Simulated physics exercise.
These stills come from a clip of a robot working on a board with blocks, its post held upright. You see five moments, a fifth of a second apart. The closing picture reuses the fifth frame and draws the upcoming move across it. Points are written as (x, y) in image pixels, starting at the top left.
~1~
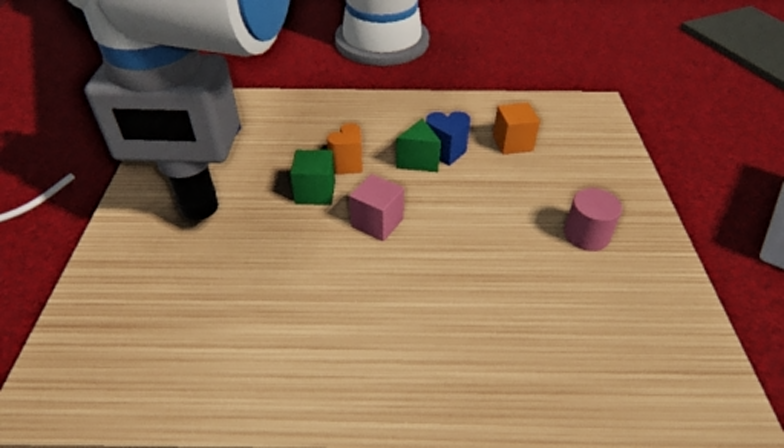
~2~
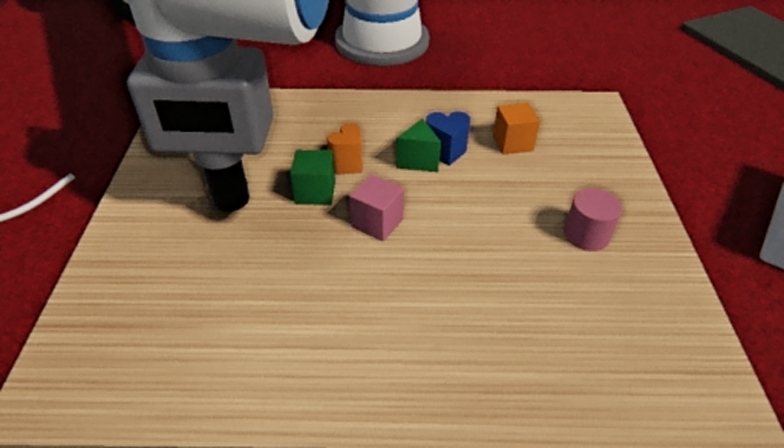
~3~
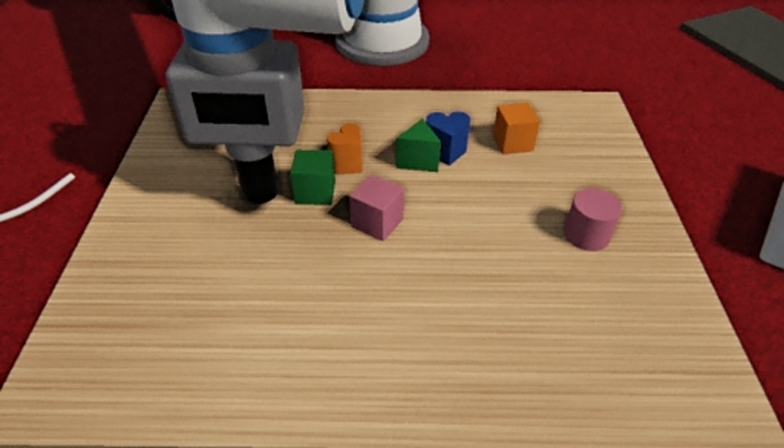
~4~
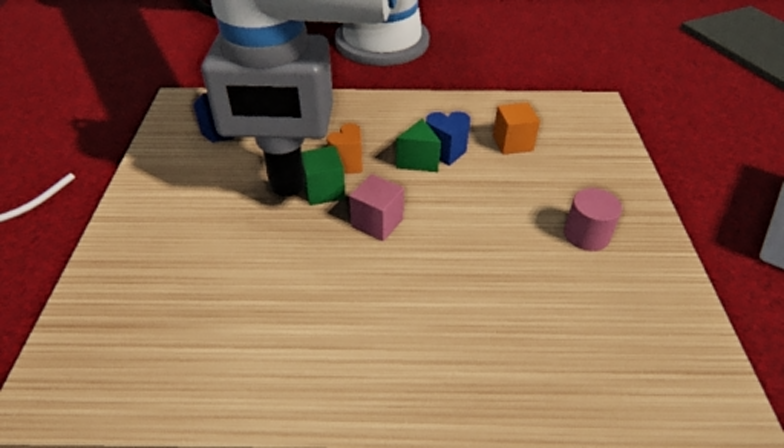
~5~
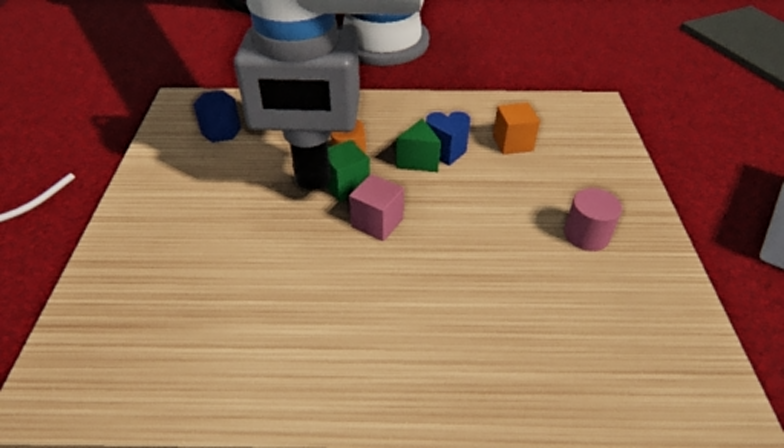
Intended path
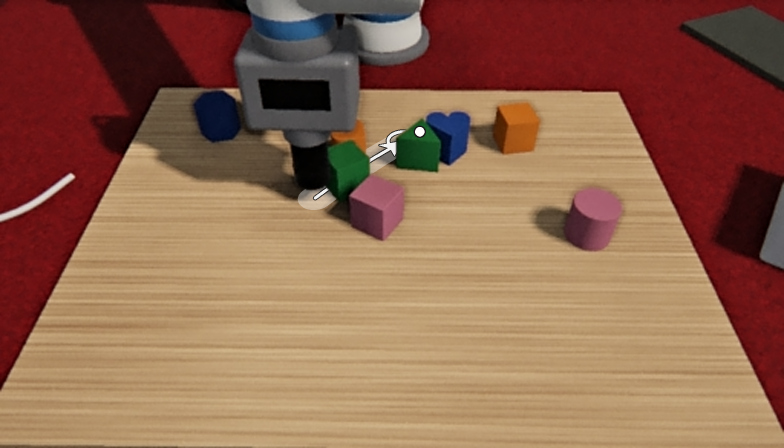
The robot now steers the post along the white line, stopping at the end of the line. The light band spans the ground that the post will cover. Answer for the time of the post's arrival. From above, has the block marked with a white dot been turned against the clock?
Yes, it checks out.
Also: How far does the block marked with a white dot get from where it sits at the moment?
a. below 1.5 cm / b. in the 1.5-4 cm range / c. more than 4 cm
Option b.
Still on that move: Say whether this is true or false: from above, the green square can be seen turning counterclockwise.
That claim is false.
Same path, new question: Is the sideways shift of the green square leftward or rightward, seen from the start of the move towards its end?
It will end up to the right.
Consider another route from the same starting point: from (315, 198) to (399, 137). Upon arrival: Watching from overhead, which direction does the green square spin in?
That block twists clockwise.
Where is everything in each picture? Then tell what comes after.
The first picture shows lower end of the post (200, 209), tops of blocks, green square (312, 161), orange heart-shaped block (346, 134), green triangular piece (420, 132), blue heart-shaped block (449, 121).
The second picture shows post (232, 201), blocks as before.
The third picture shows post (261, 193), blocks as before.
The fourth picture shows post (288, 186), green square (321, 159).
The fifth picture shows post (313, 180), green square (344, 154), orange heart-shaped block partly hidden, green triangular piece (420, 132), blue heart-shaped block (449, 121).
The drawn path runs from (315, 198) via (360, 167), ending at (404, 141); the dot is on the green triangular piece.
What follows on the original path. One third of the way, post (345, 158); green square (380, 143), turned 20° clockwise; orange heart-shaped block (354, 125).
Two thirds of the way, post (375, 139); green square (401, 141), turned 65° clockwise; orange heart-shaped block (360, 111), turned 30° anticlockwise; green triangular piece (439, 135), turned 35° anticlockwise; blue heart-shaped block (453, 120).
At the end, post (404, 123); green square (403, 140), turned 75° clockwise; orange heart-shaped block (361, 110), turned 35° anticlockwise; green triangular piece (441, 136), turned 40° anticlockwise; blue heart-shaped block (453, 120), turned 10° anticlockwise.
